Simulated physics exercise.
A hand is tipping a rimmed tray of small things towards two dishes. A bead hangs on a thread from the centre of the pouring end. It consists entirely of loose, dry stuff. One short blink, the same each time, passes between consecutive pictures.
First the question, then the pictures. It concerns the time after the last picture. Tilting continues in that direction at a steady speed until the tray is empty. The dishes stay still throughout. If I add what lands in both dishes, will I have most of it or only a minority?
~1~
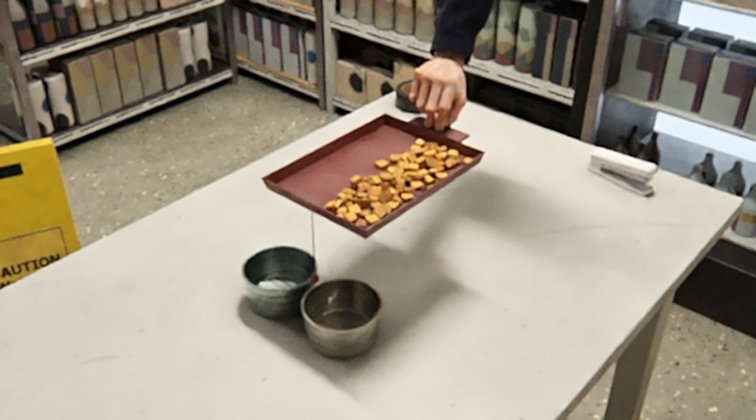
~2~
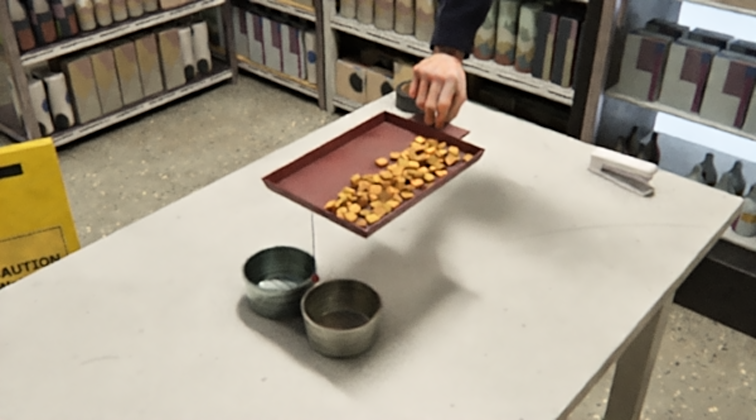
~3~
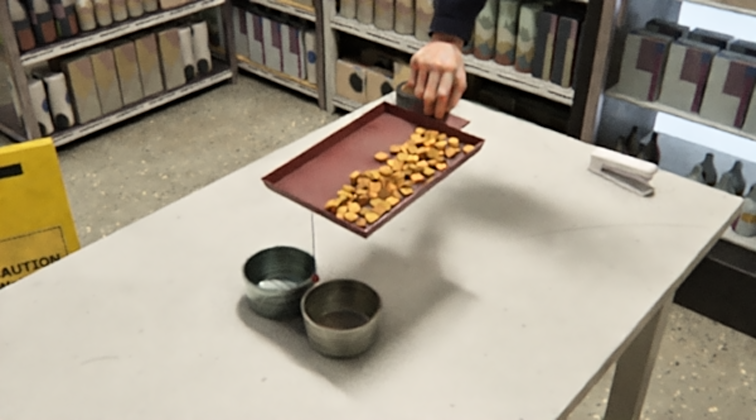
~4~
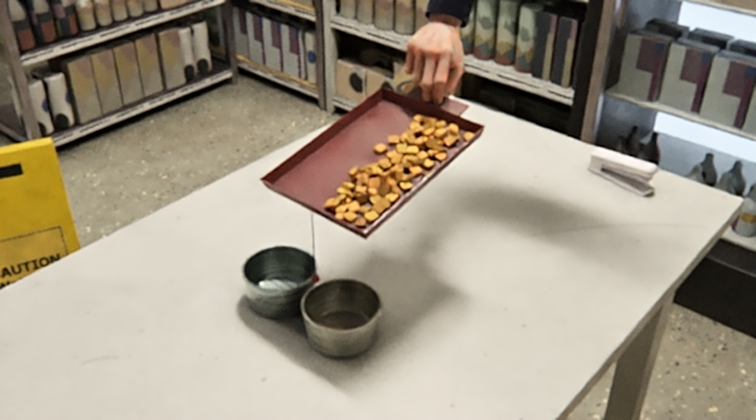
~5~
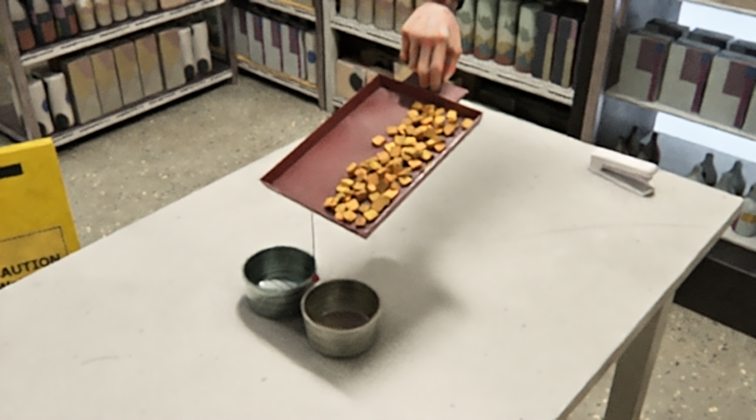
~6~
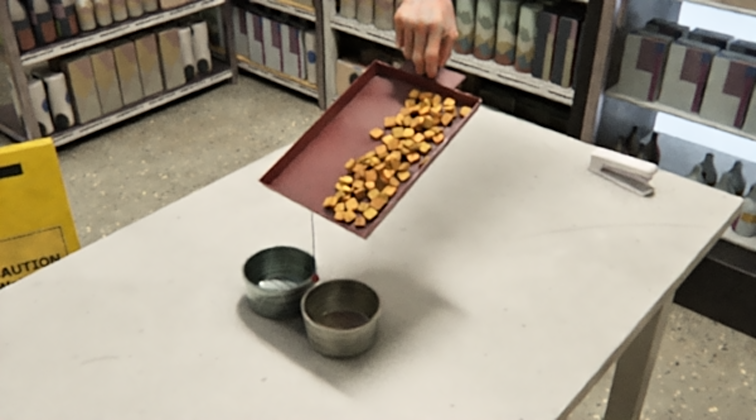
I'd say the dishes miss most of it, honestly.
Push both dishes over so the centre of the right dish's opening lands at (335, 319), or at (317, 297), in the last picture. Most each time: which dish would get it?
For the first placement, the right-side one; for the second placement, the right-side one.
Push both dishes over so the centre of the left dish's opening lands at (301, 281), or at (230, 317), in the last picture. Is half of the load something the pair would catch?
Taking the tries in order: A minor share, followed by a minor share.
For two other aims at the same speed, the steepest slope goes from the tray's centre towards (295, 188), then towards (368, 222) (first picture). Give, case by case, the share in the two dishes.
First case around 80 per cent, second case 60 per cent.
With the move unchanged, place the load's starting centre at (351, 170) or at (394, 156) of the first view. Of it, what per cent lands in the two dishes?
In order, roughly 30 % and 20 %.
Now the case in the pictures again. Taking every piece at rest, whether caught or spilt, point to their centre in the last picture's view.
The centre comes to rest close to (299, 354).
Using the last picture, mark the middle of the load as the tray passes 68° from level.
Centre estimate: (332, 210).
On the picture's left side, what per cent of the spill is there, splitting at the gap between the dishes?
80 per cent, roughly.
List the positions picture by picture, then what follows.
In the first picture, corners of the pouring end (267, 178) and (366, 227), level; middle of the load (400, 182), cereal squares; left dish (254, 297); right dish (315, 336); bead on its thread (315, 278).
In the second picture, corners of the pouring end (266, 178) and (365, 227), level; middle of the load (400, 181).
In the third picture, corners of the pouring end (266, 178) and (365, 228), tipped barely, level across its low end; middle of the load (400, 176).
In the fourth picture, corners of the pouring end (265, 178) and (364, 229), tipped a little, level across its low end; middle of the load (399, 169).
In the fifth picture, corners of the pouring end (264, 179) and (363, 230), tipped clearly, level across its low end; middle of the load (398, 162).
In the sixth picture, corners of the pouring end (263, 179) and (363, 231), tipped clearly, level across its low end; middle of the load (396, 156); left dish (254, 297); right dish (315, 336).
Just after the last frame, tray tipped steeply; almost all on the tray; about a tenth in the air.
A moment on, tray tipped past a quarter turn; about a tenth on the tray; about a tenth in the right dish; just a few in the left dish; roughly half outside both; roughly a quarter in the air.
Further on, tray tipped past a quarter turn; roughly a quarter in the right dish; about a tenth in the left dish; roughly two thirds outside both.
When it is over, tray tipped past a quarter turn; roughly a quarter in the right dish; about a tenth in the left dish; roughly two thirds outside both.
